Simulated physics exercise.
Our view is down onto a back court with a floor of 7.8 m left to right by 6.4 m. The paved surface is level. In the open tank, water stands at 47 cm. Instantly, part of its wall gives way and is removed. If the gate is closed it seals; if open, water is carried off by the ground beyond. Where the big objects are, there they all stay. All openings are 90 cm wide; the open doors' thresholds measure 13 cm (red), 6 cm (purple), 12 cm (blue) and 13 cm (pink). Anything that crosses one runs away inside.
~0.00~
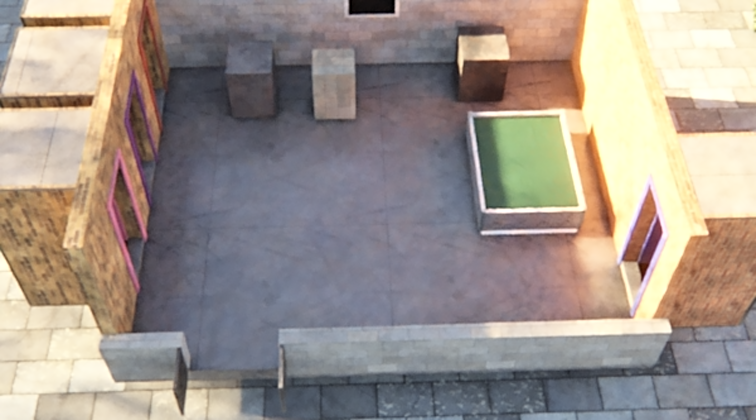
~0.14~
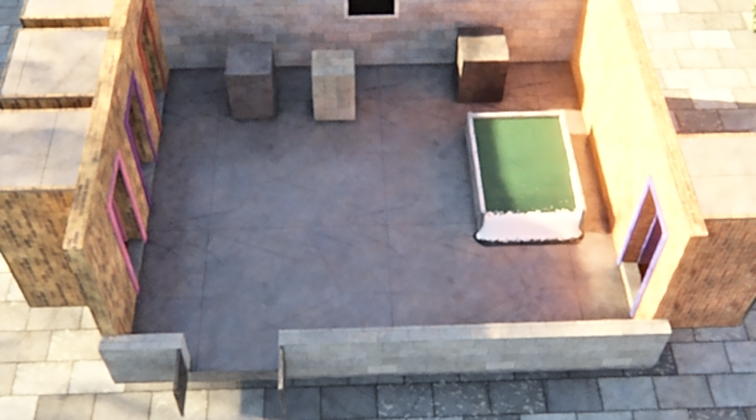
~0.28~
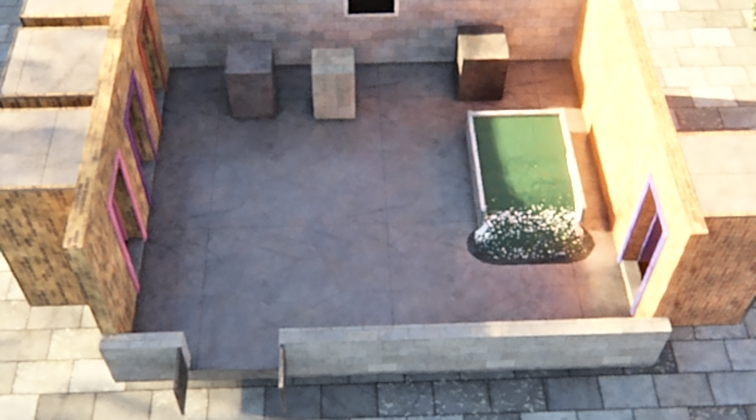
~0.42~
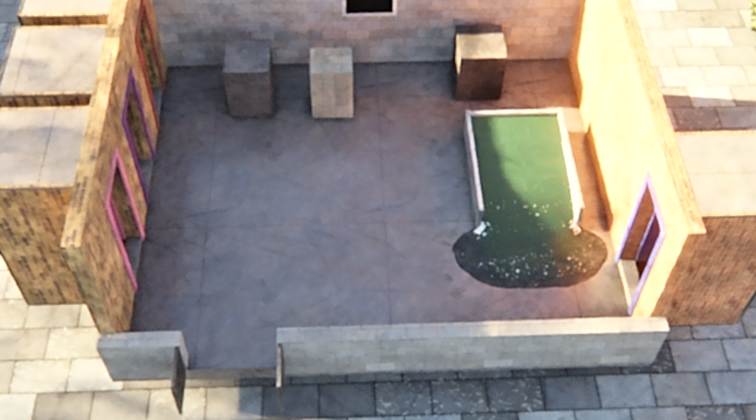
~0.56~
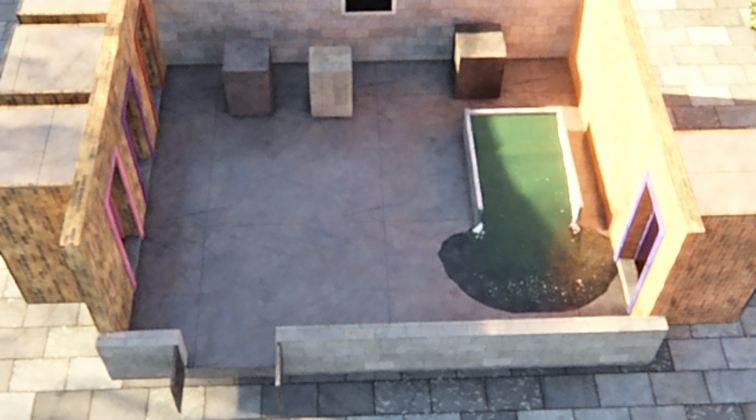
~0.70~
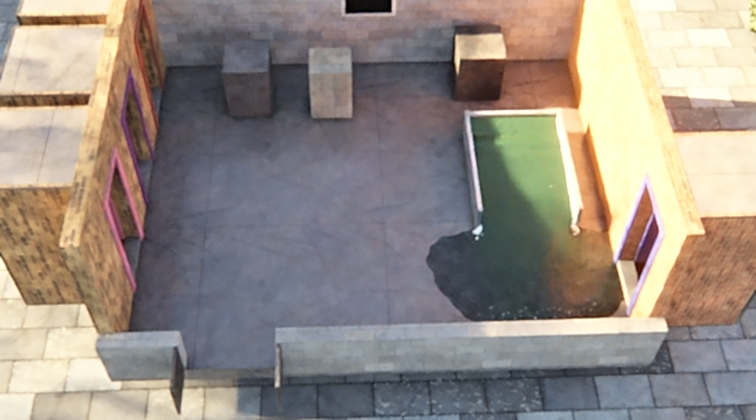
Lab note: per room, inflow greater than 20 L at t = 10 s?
Red door no; purple door no; blue door yes; pink door no.
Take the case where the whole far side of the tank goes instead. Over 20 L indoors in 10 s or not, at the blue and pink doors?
Versus the limit - blue: Within, pink: Within.
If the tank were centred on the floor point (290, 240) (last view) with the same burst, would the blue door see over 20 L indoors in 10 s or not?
Against the limit, the blue door gets no more than that.
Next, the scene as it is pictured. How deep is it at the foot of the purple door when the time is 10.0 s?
4.5 cm.
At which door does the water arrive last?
The answer is the red door.
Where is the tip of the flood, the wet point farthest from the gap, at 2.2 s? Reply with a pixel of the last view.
That's around (327, 351) in the last picture.
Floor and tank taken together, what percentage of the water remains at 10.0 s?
Roughly 94 per cent is still there.
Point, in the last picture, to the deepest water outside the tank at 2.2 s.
Look around (619, 343).
After 1.4 s water covers 15 % of the floor and is deepest (30 cm) near (630, 342); red door not reached, purple door not reached, blue door 11 cm at the sill, 0 L in, pink door not reached.
After 2.2 s water covers 20 % of the floor and is deepest (32 cm) near (619, 343); red door not reached, purple door not reached, blue door 17 cm at the sill, 1 L in, pink door not reached.
After 3.5 s water covers 30 % of the floor and is deepest (20 cm) near (607, 343); red door not reached, purple door not reached, blue door 19 cm at the sill, 39 L in, pink door not reached.
After 6.0 s water covers 60 % of the floor and is deepest (12 cm) near (563, 62); red door not reached, purple door 5 cm at the sill, 0 L in, blue door 8 cm at the sill, 53 L in, pink door 10 cm at the sill, 0 L in.
After 10.0 s water covers 75 % of the floor and is deepest (9 cm) near (194, 75); red door 3 cm at the sill, 0 L in, purple door 5 cm at the sill, 0 L in, blue door 4 cm at the sill, 53 L in, pink door 6 cm at the sill, 0 L in.
